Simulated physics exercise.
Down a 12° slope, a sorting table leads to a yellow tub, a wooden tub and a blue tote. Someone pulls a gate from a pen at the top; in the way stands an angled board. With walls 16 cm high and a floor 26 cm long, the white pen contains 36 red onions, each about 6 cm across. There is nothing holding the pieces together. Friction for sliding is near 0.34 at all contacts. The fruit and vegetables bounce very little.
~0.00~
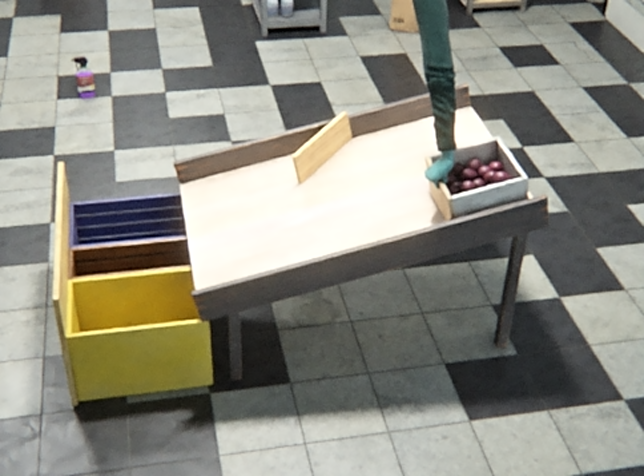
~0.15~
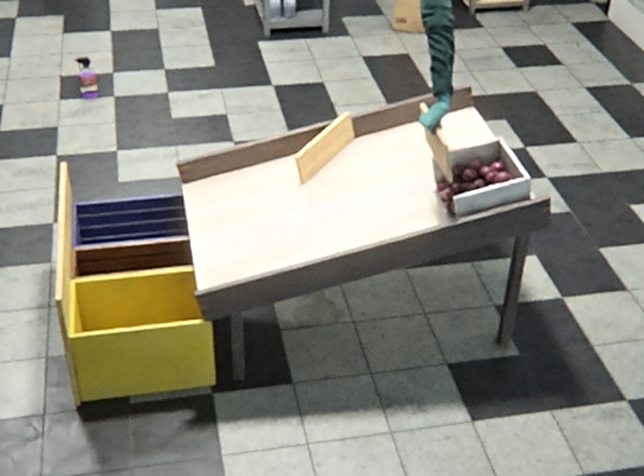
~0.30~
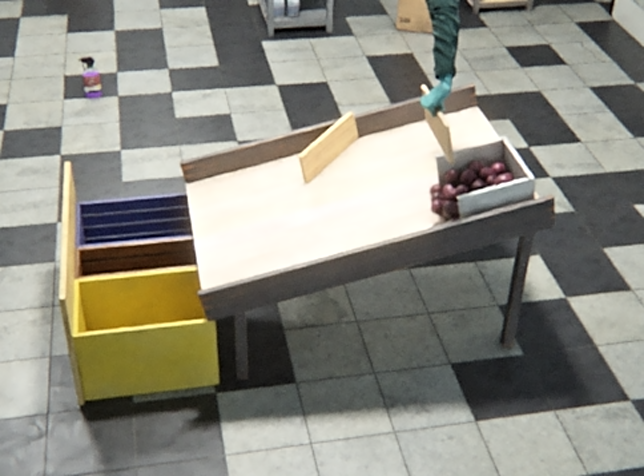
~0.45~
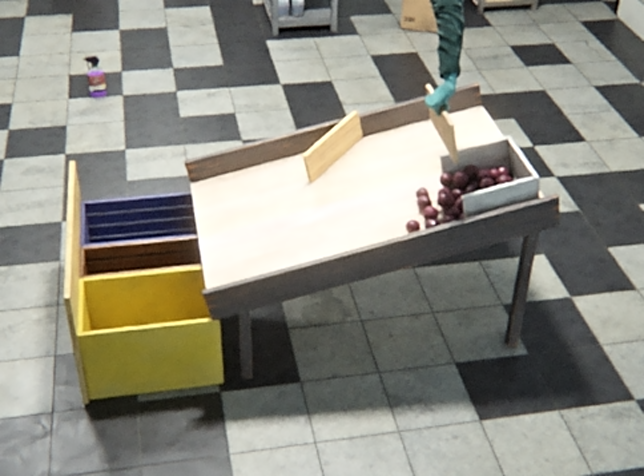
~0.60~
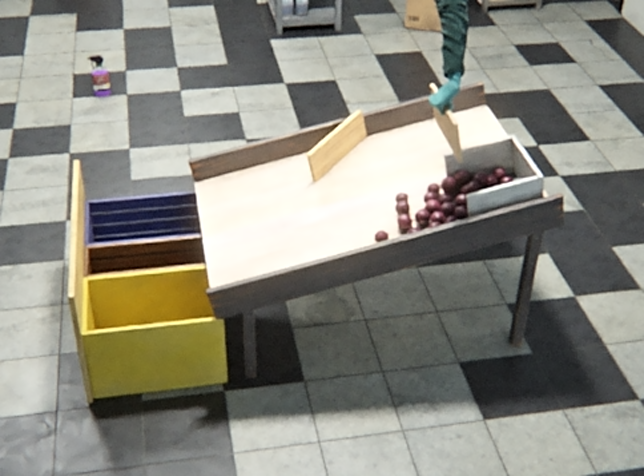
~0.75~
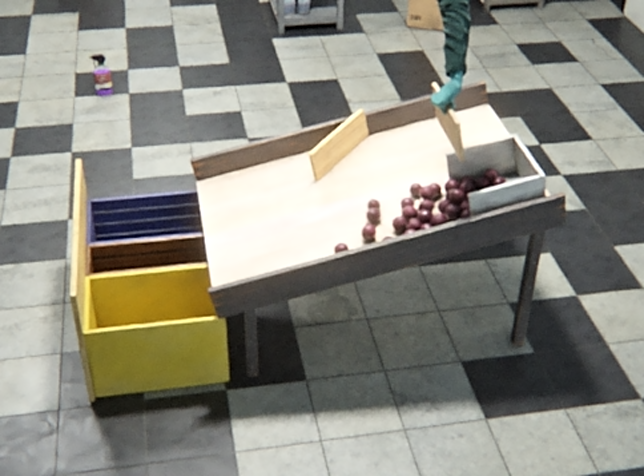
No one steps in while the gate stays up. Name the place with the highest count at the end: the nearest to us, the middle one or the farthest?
It mostly ends up close to us.
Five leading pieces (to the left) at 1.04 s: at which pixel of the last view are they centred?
They are centred near (286, 253).
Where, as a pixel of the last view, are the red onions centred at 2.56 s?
The middle lies close to (125, 351).
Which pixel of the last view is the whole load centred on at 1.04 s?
Centre: About (399, 221).
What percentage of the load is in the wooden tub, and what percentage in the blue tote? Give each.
Shares: Approx. 15 % and 0 %.
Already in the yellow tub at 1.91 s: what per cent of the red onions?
About 55 per cent.
After 1.04 s, 6 still in the white pen and 30 on the slope.
After 1.40 s, 3 in the yellow tub, 31 on the slope and 2 in the air.
After 1.91 s, 20 in the yellow tub, 4 in the wooden tub, 9 on the slope and 3 in the air.
When it is over (at 2.56 s), 31 in the yellow tub and 5 in the wooden tub.
